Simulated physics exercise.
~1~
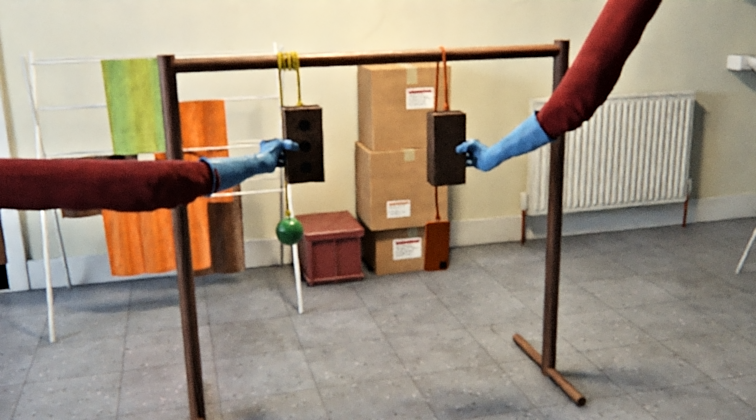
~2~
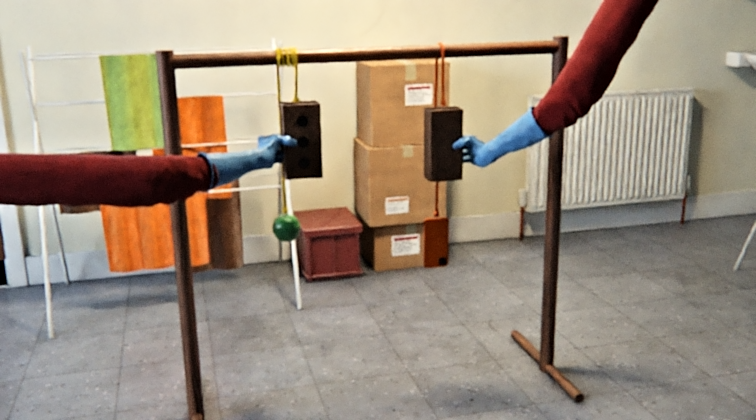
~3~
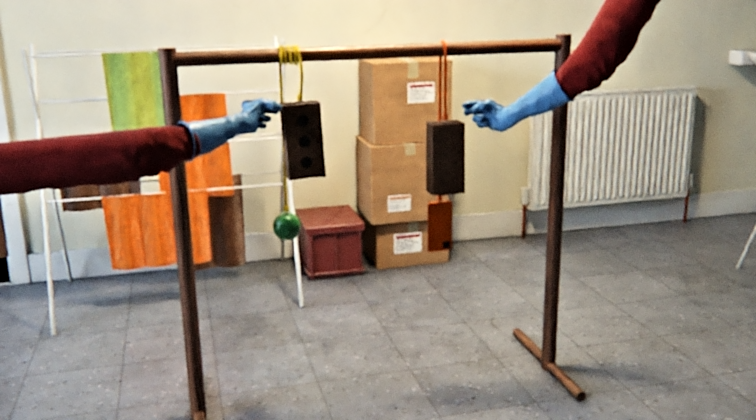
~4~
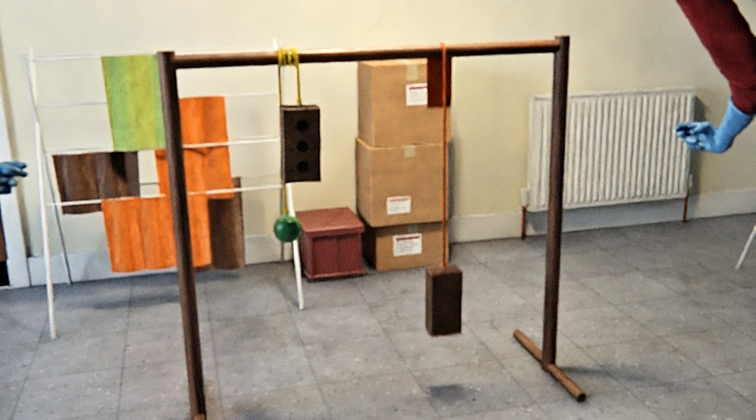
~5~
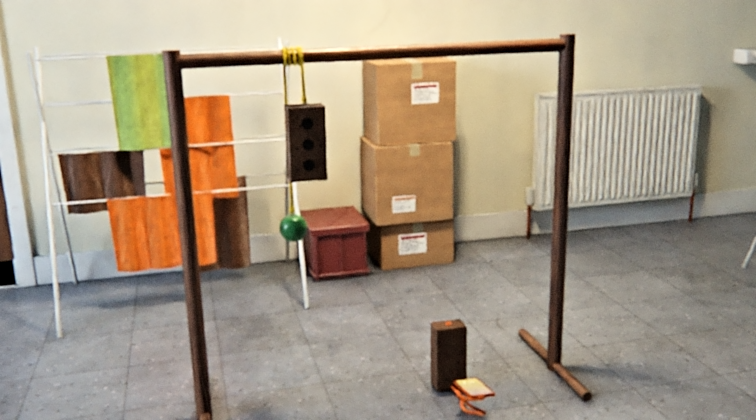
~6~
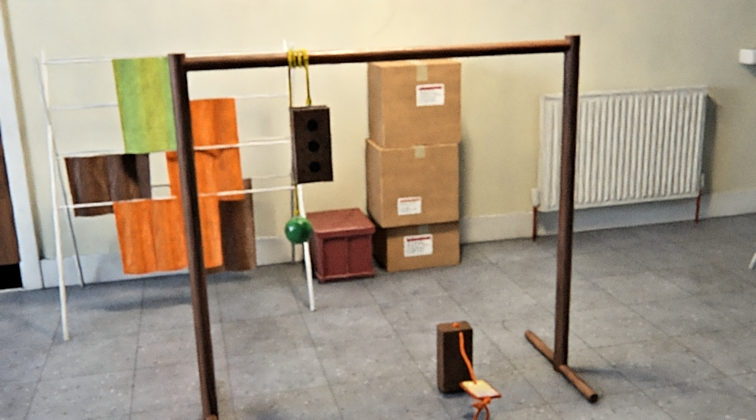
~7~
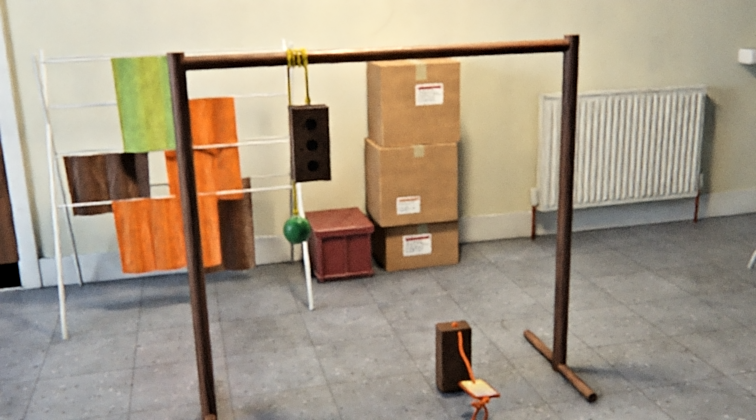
In a room with a wooden frame, two blue-gloved hands let go of two bricks hung by cords over the rail; the left one stayed hanging with a green ball, while the right one dropped to the floor, its orange cord landing beside it.
